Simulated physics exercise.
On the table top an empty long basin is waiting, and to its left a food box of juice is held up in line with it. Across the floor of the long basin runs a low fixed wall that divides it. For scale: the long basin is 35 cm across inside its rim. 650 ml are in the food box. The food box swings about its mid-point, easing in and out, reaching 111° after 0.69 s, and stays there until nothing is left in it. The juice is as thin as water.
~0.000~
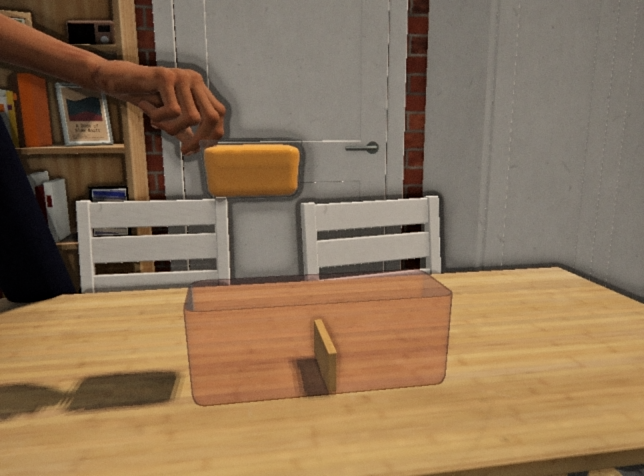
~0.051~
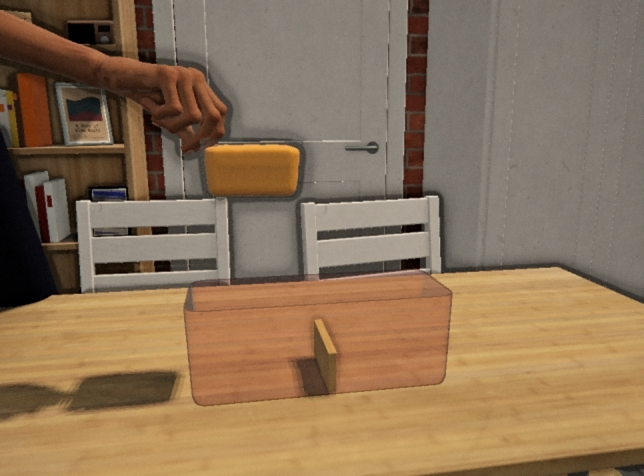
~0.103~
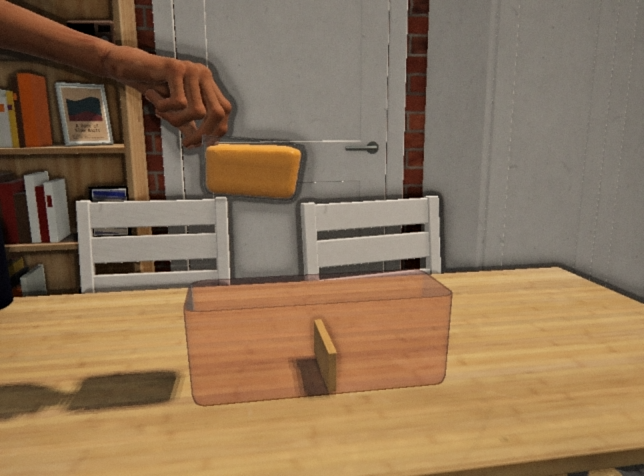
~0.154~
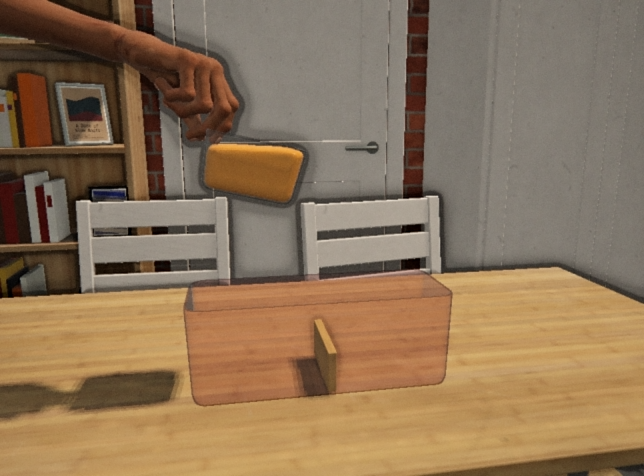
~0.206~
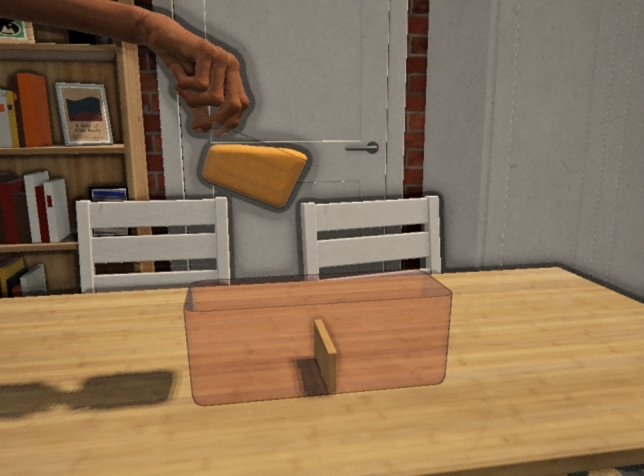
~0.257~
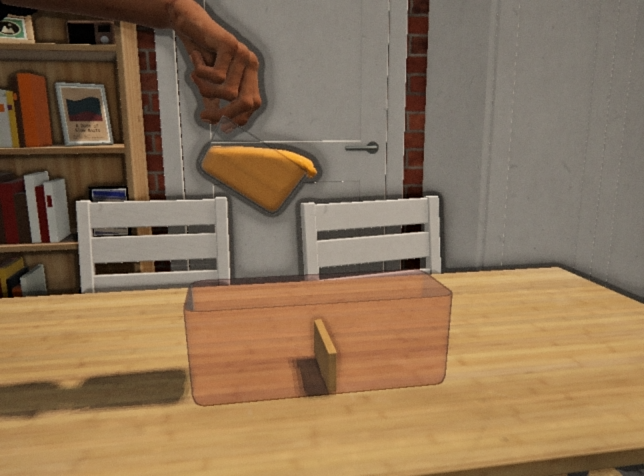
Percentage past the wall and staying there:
77 percent.
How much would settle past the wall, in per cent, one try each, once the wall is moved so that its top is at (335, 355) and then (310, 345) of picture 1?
Respectively 60 and 85 %.
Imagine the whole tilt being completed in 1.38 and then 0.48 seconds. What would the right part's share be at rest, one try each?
80 in a hundred, followed by 70 in a hundred.
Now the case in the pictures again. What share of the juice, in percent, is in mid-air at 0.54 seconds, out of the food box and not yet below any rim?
Estimate: Some 52 % of the total.
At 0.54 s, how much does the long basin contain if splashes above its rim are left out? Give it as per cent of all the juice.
Roughly 32 percent.
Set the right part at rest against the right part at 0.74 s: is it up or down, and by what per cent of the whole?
Looks like it went downward, around 1 per cent.
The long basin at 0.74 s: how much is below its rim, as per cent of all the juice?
I'd put it at roughly 90 per cent.
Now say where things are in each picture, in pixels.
In the first picture, it leans 0°; its right rim is at (298, 141); the juice meets the walls at (205, 149) and (295, 148); the long basin's rim runs from (187, 297) to (437, 282); the wall's top is at (325, 336).
In the second picture, it leans 1°; its right rim is at (298, 142); the juice meets the walls at (206, 148) and (296, 148).
In the third picture, it leans 6°; its right rim is at (300, 146); the juice meets the walls at (207, 147) and (297, 149).
In the fourth picture, it leans 13°; its right rim is at (302, 152); the juice meets the walls at (208, 147) and (299, 151).
In the fifth picture, it leans 23°; its right rim is at (303, 160); the juice meets the walls at (209, 148) and (298, 153); 2 per cent is over the edge.
In the sixth picture, it leans 34°; its right rim is at (303, 171); the juice meets the walls at (209, 151) and (302, 163); 7 per cent is over the edge.
Then, 0.54 s in, the tilt is 98° and 18 per cent is still to pour, 1 is left of the wall and 30 right of it.
Then, 0.74 s in, the tilt is 111° and 2 per cent is still to pour, 11 is left of the wall and 78 right of it.
Then, 0.96 s in, the tilt is 111° and 0 per cent is still to pour, 19 is left of the wall and 77 right of it.
Then, 1.19 s in, the tilt is 111° and 0 per cent is still to pour, 19 is left of the wall and 77 right of it.
Finally, 19 per cent lies left of the wall, 77 right of it and 4 outside.
